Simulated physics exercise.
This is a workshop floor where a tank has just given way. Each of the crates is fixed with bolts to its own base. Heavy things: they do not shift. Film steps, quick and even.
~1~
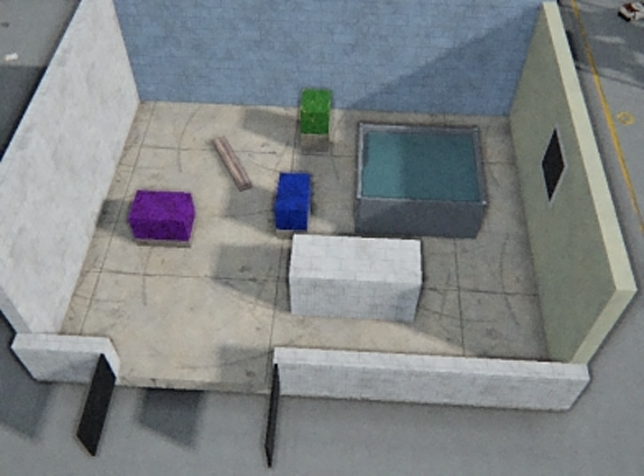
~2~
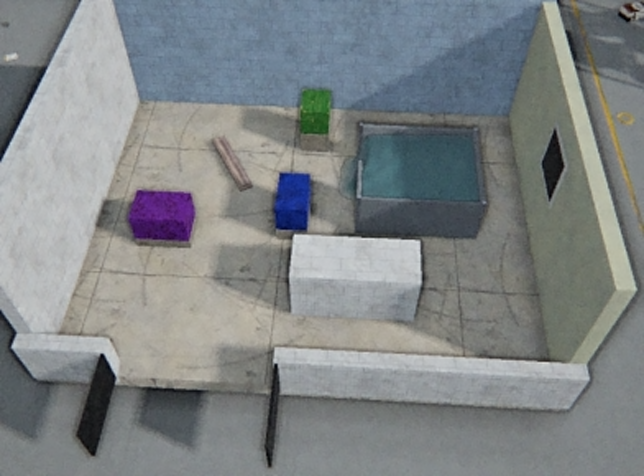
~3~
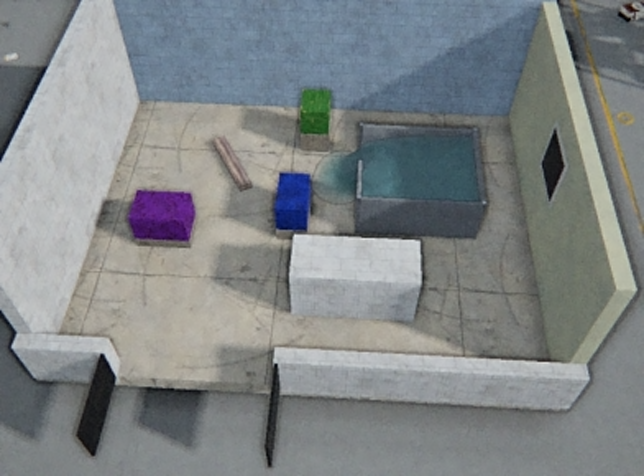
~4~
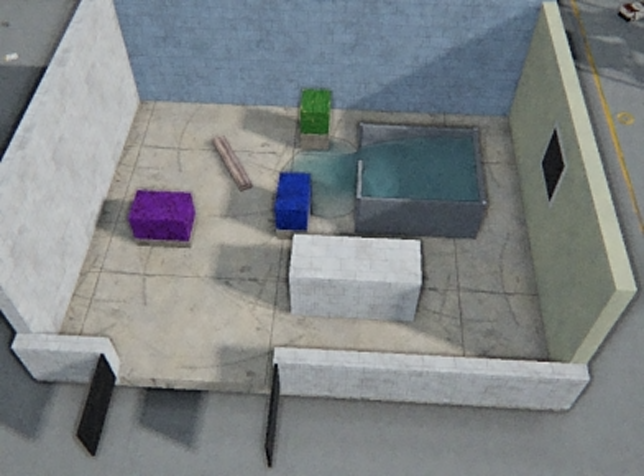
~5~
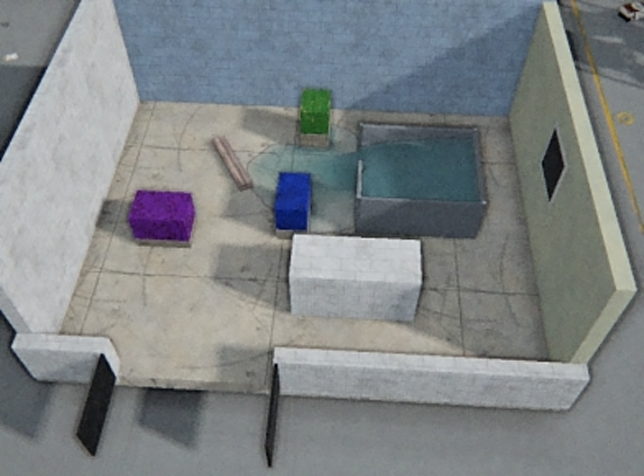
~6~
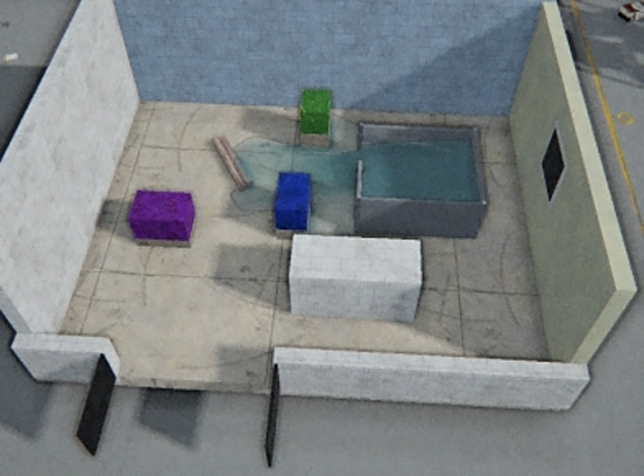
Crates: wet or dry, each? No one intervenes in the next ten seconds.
As I see it, the purple crate will be reached; the green crate will not be reached; the blue crate will not be reached.
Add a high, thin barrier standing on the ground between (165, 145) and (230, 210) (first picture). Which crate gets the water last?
Looks like the purple one.
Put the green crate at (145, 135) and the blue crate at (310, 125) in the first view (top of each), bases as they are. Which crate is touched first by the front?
I would point to the blue crate.
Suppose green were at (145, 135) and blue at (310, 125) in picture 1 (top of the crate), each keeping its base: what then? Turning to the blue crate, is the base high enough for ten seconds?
The blue crate simply gets reached.
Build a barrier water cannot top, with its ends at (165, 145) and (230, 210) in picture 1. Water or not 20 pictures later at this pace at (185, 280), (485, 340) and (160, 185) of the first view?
Outcome by spot, in order - watered, unwatered, watered.
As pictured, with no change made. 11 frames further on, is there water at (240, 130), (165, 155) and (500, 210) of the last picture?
Going through them in order, I'd say drenched, drenched and clear.
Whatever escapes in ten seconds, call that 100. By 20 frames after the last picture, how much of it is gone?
My figure is about 0 in a hundred.
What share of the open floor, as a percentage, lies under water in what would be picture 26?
That works out to some 60 in a hundred.
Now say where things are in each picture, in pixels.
The first frame shows the open tank at (419, 166) is whole and still.
In the second frame, water pours out at (361, 168) and has run to (349, 196).
In the third frame, water pours out at (361, 168) and has run to (317, 189).
In the fourth frame, the front is at a hidden place, out from the gap at (361, 169).
In the fifth frame, water pours out at (361, 169) and has run to (254, 163).
In the sixth frame, water pours out at (361, 169) and has run to (234, 151).
A moment on, water covers 30 % of the floor; the purple crate water round its plinth, the green crate water round its plinth, the blue crate water round its plinth.
Next, water covers 45 % of the floor; the purple crate water round its plinth, the green crate water round its plinth, the blue crate water round its plinth.
Then, water covers 60 % of the floor; the purple crate water round its plinth, the green crate water round its plinth, the blue crate water round its plinth.
Later, water covers 70 % of the floor; the purple crate water round its plinth, the green crate water round its plinth, the blue crate water round its plinth.
In the end, water covers 90 % of the floor; the purple crate was topped, the green crate stayed above the water, the blue crate stayed above the water.
